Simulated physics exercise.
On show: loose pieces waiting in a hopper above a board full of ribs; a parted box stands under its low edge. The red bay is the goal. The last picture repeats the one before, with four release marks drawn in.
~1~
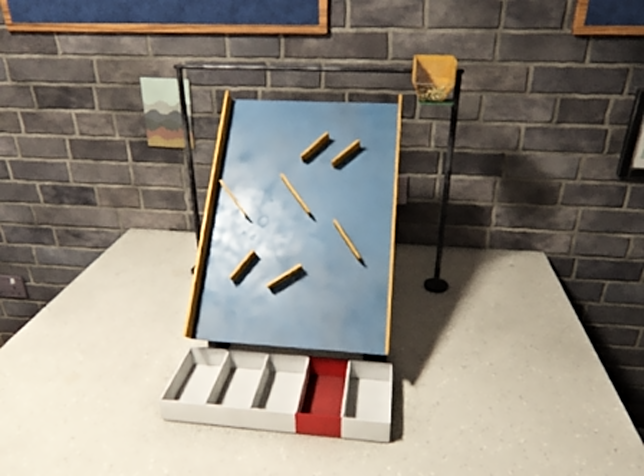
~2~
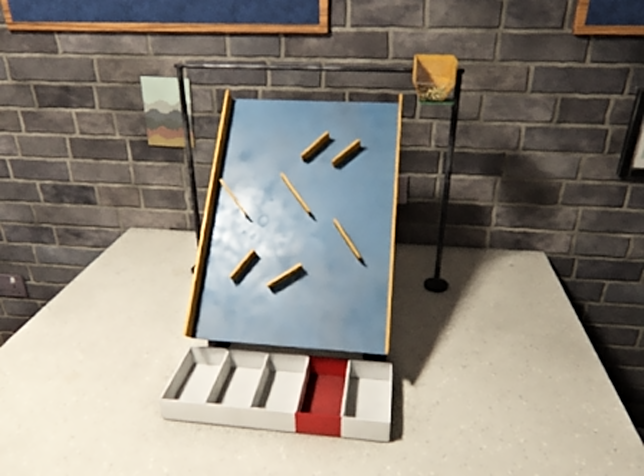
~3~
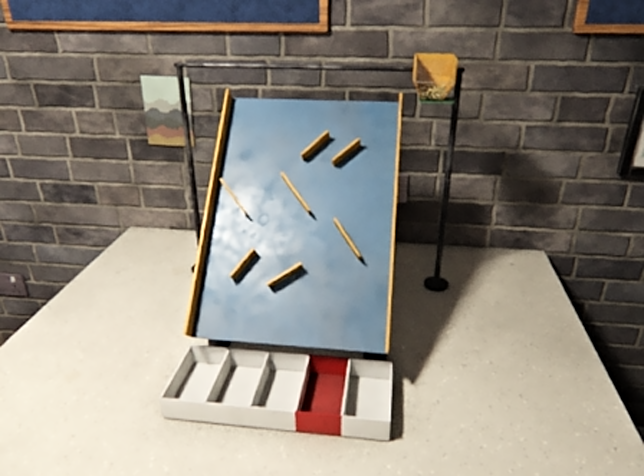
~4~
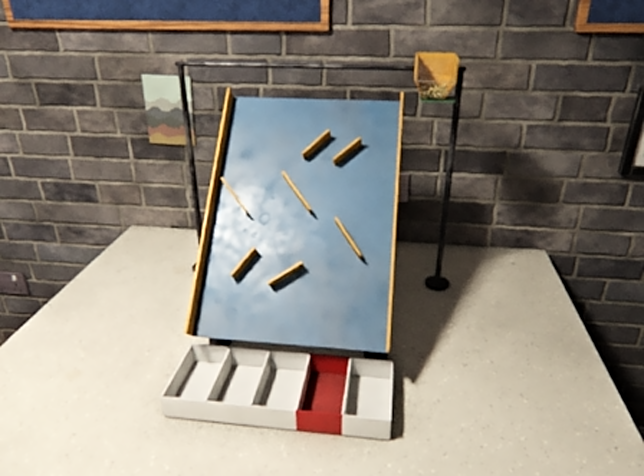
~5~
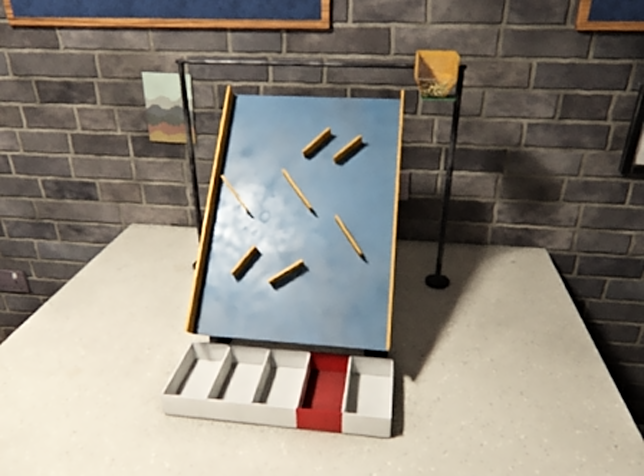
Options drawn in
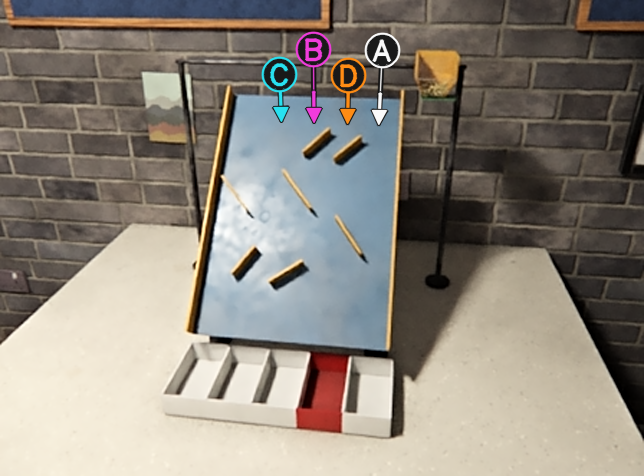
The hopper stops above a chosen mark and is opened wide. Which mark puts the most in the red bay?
The best mark is D.
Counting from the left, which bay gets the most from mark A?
It is the fifth one.
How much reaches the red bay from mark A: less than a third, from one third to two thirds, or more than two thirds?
Mark A gives less than a third.
On the marked copy, mark A meets the board at (379, 119); mark B meets the board at (313, 117); mark C meets the board at (281, 116); mark D meets the board at (347, 118).
If A is chosen, none in the red bay, most in other bays, a small part outside the box.
If B is chosen, a stray few in the red bay, most in other bays, a small part outside the box.
If C is chosen, none in the red bay, most in other bays, a small part outside the box.
If D is chosen, about half in the red bay, about a third in other bays, a small part outside the box.
